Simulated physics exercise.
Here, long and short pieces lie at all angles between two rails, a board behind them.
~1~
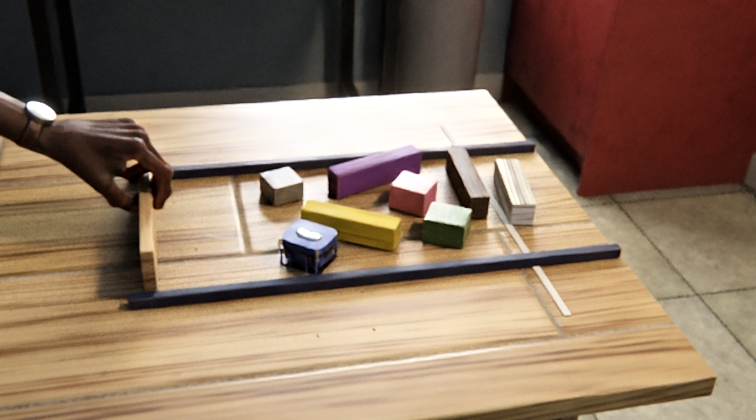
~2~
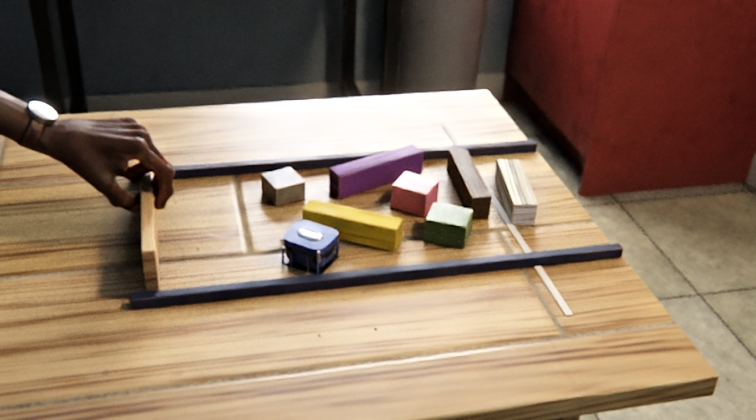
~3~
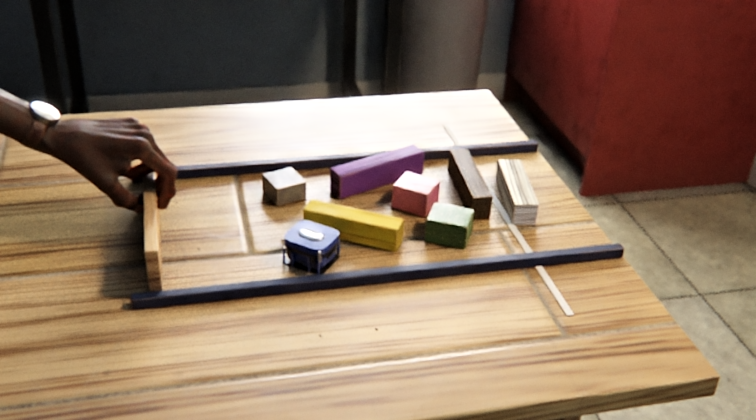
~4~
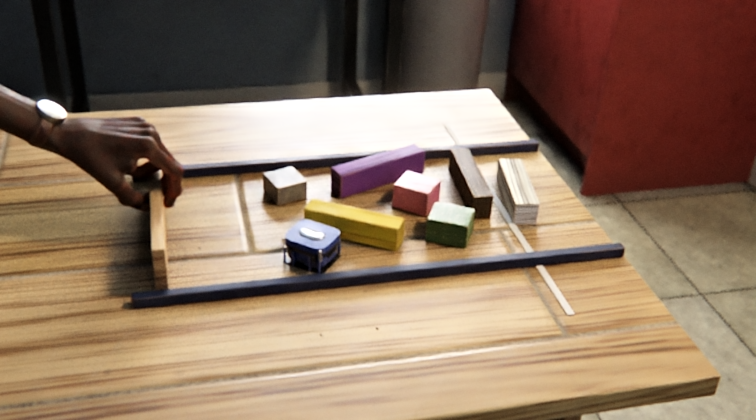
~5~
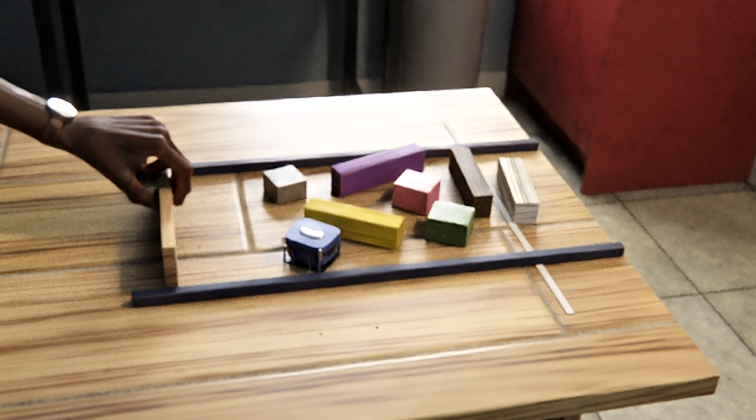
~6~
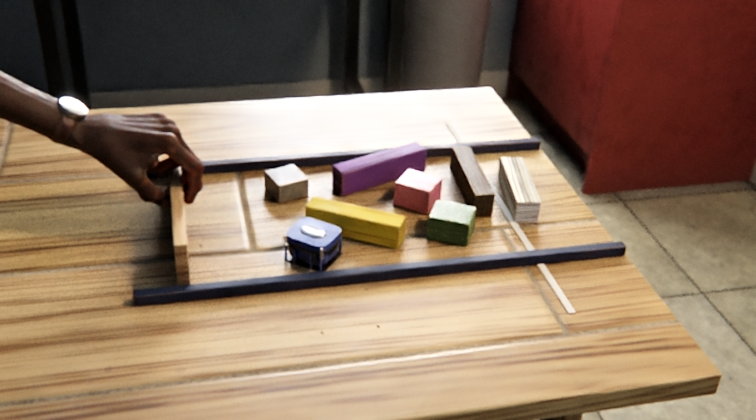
The footage shows colored blocks and sticks lying at various angles between two dark rails on a wooden table, while a hand wearing a watch slides an upright board a short way right toward the pieces, which stay almost still.
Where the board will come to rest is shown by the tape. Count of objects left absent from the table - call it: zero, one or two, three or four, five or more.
My call is one or two.
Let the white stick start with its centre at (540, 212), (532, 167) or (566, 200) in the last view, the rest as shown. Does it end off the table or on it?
Going through them in order, it comes off, then comes off, then comes off.
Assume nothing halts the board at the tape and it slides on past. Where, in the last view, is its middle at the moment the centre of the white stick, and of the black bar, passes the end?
The middle is at (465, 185) when it's the white stick, and at (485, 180) when it's the black bar.
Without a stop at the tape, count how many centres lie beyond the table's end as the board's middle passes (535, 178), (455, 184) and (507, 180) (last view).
4; 0; 2.
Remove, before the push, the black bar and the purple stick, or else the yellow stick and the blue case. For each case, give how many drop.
You'd count 0 the first time and 0 the second time.
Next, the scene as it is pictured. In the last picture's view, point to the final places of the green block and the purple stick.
The green block stops around (572, 201); the purple stick around (543, 151).
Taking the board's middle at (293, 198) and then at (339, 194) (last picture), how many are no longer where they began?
Counting first: 2, next 4.
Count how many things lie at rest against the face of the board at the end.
3 of them.
Soon after, none off yet; white stick at rest near (518, 189); black bar at rest near (471, 180); green block at rest near (452, 223).
Then, none off yet; white stick moving near (526, 189); black bar moved a little near (504, 181); green block moved about its own width near (489, 214).
At rest, the number that fall off is one or two; fallen, black bar and white stick.
